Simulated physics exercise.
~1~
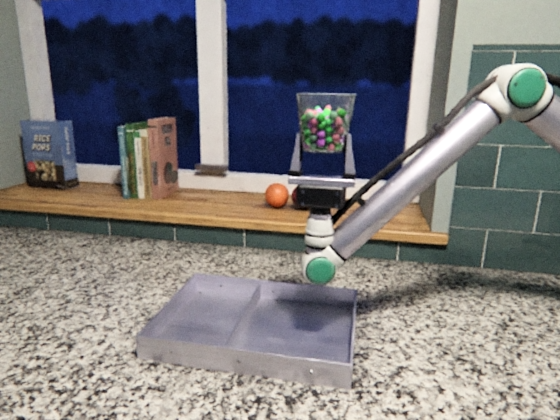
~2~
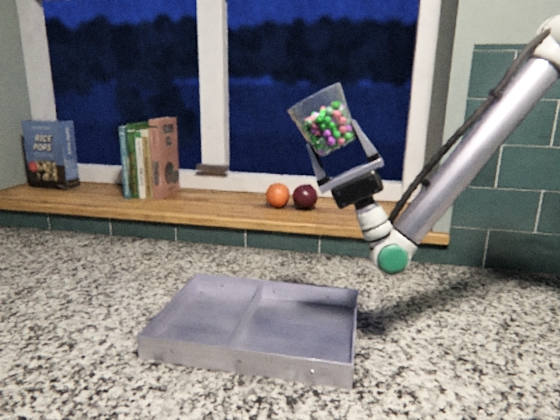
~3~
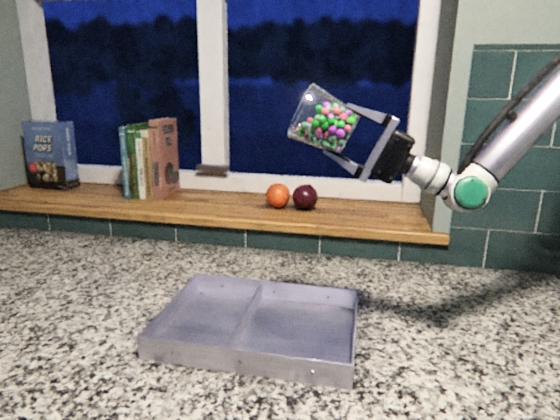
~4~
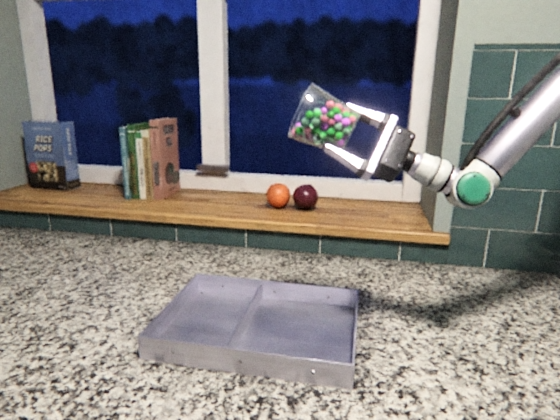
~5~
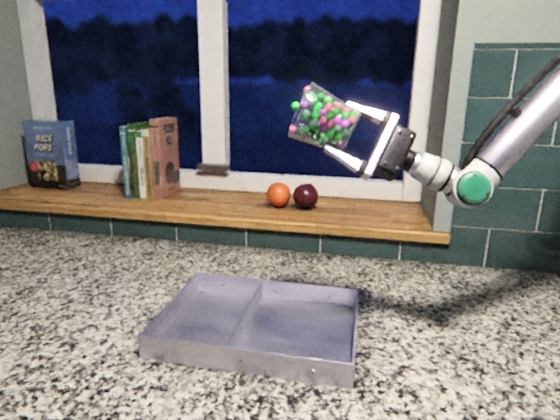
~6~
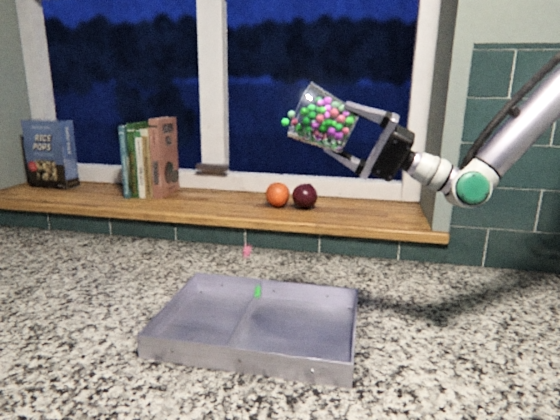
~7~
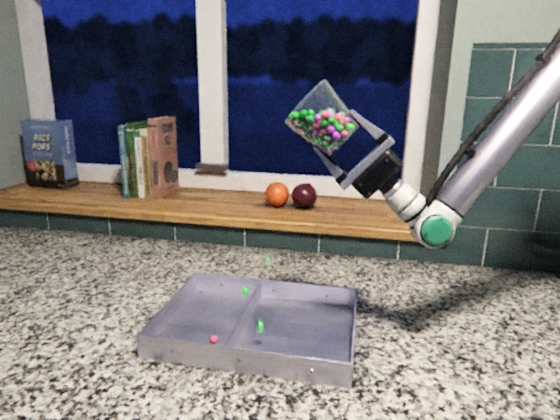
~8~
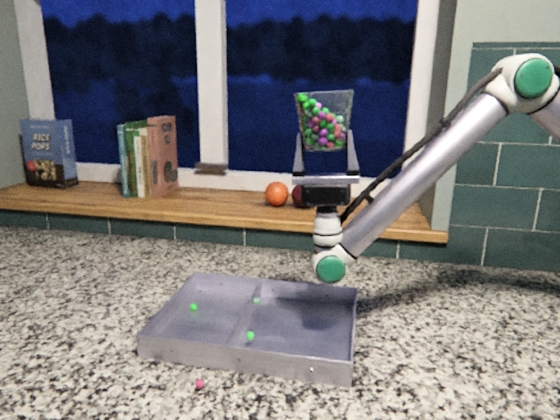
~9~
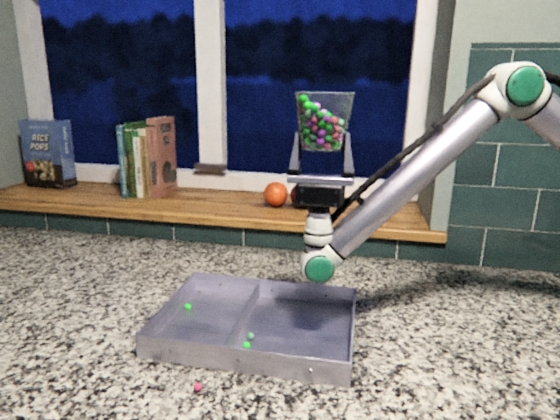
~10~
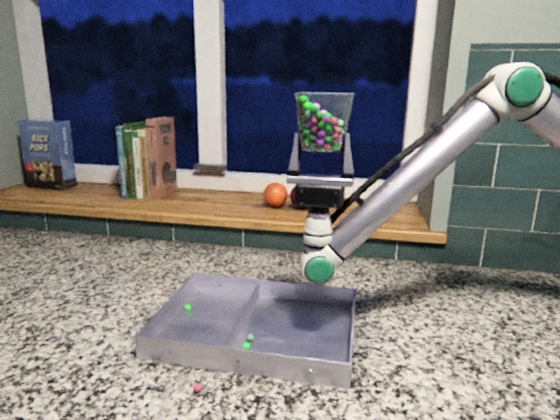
In this clip, a robot arm tilts a clear cup of colourful round sweets over a divided grey tray, spilling a few, then returns it upright still mostly full, with a few sweets in the tray and a pink one on the speckled counter in front.
